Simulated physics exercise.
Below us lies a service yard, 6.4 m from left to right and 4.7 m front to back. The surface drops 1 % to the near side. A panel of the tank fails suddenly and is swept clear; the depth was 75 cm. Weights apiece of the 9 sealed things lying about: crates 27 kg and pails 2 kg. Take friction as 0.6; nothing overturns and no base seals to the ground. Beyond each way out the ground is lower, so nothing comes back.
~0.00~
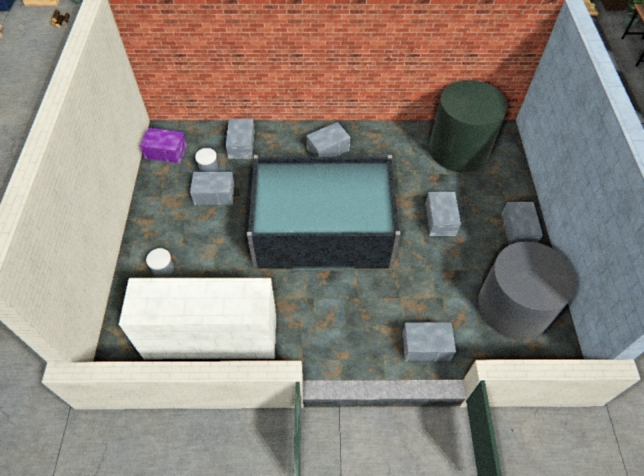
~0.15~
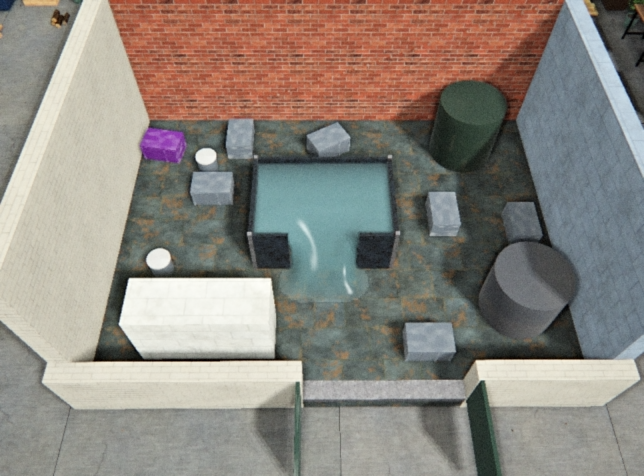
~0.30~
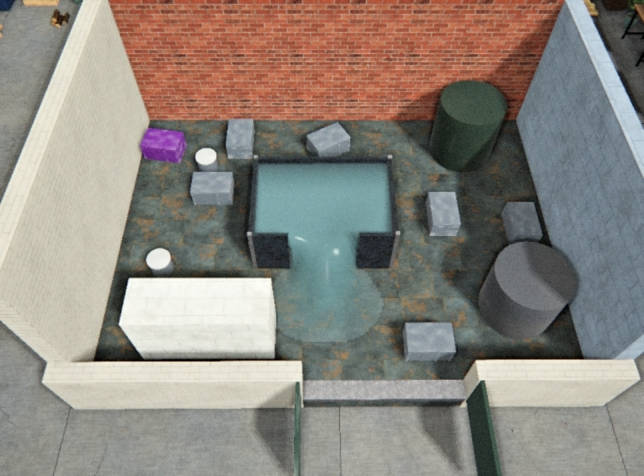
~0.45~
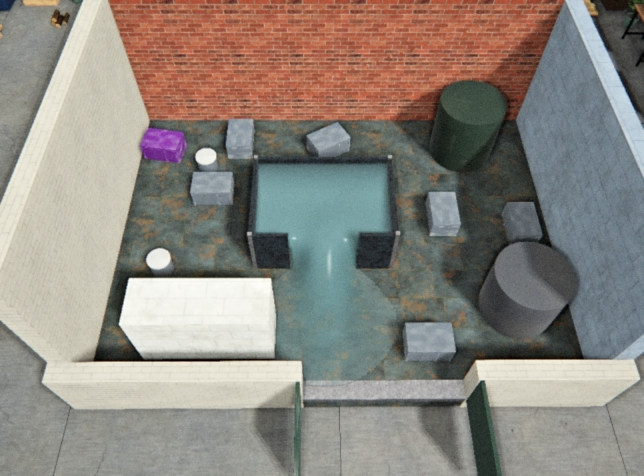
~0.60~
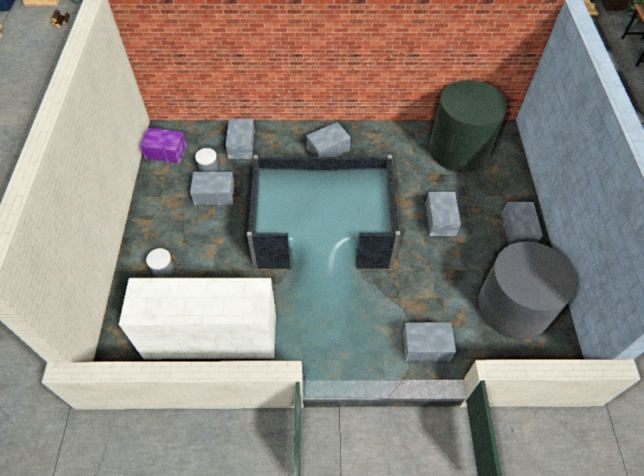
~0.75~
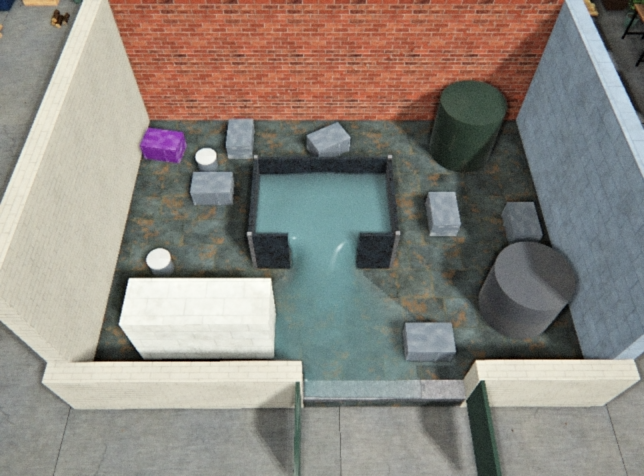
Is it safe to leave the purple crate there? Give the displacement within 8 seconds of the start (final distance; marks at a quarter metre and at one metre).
Purple crate stays put.
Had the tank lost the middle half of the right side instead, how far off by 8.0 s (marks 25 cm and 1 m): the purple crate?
Then the purple crate stays put.
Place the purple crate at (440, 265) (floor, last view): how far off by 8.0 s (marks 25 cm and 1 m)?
It holds its place.
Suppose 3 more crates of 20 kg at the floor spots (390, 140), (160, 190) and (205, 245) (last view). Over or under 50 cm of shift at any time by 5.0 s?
In that order: Less, short of it, under.
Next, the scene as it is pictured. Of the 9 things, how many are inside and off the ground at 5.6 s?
2 of them.
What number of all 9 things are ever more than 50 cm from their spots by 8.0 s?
I count 2.
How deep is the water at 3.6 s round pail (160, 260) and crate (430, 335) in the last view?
Roughly 4 and 3 cm.
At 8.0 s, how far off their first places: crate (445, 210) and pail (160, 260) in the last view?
In turn: 0 cm, 300 cm.
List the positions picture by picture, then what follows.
The first frame shows the purple crate at (162, 139), on the bottom; 2.5 m2 under water; 0 of 9 have shifted.
The second frame shows the purple crate at (162, 139), on the bottom; water covers 3.2 m2; 0 of 9 have shifted.
The third frame shows the purple crate at (162, 139), on the bottom; water covers 4.0 m2; 0 of 9 have shifted.
The fourth frame shows the purple crate at (162, 139) rests on the ground; 5.0 m2 under water; 0 of 9 have shifted.
The fifth frame shows the purple crate at (162, 139), on the bottom; 5.5 m2 under water; 0 of 9 have shifted.
The sixth frame shows the purple crate at (162, 139) rests on the ground; 5.8 m2 under water; 0 of 9 have shifted.
After 1.6 s the purple crate is near (162, 139), 0.0 m from its start, aground; 0 of 9 are out; 0 afloat.
After 3.6 s the purple crate is near (162, 139), 0.0 m from its start, aground; 0 of 9 are out; 1 afloat.
After 5.6 s the purple crate is near (162, 139), 0.0 m from its start, aground; 0 of 9 are out; 2 afloat.
After 8.0 s the purple crate is near (162, 139), 0.0 m from its start, aground; 0 of 9 are out; 0 afloat.
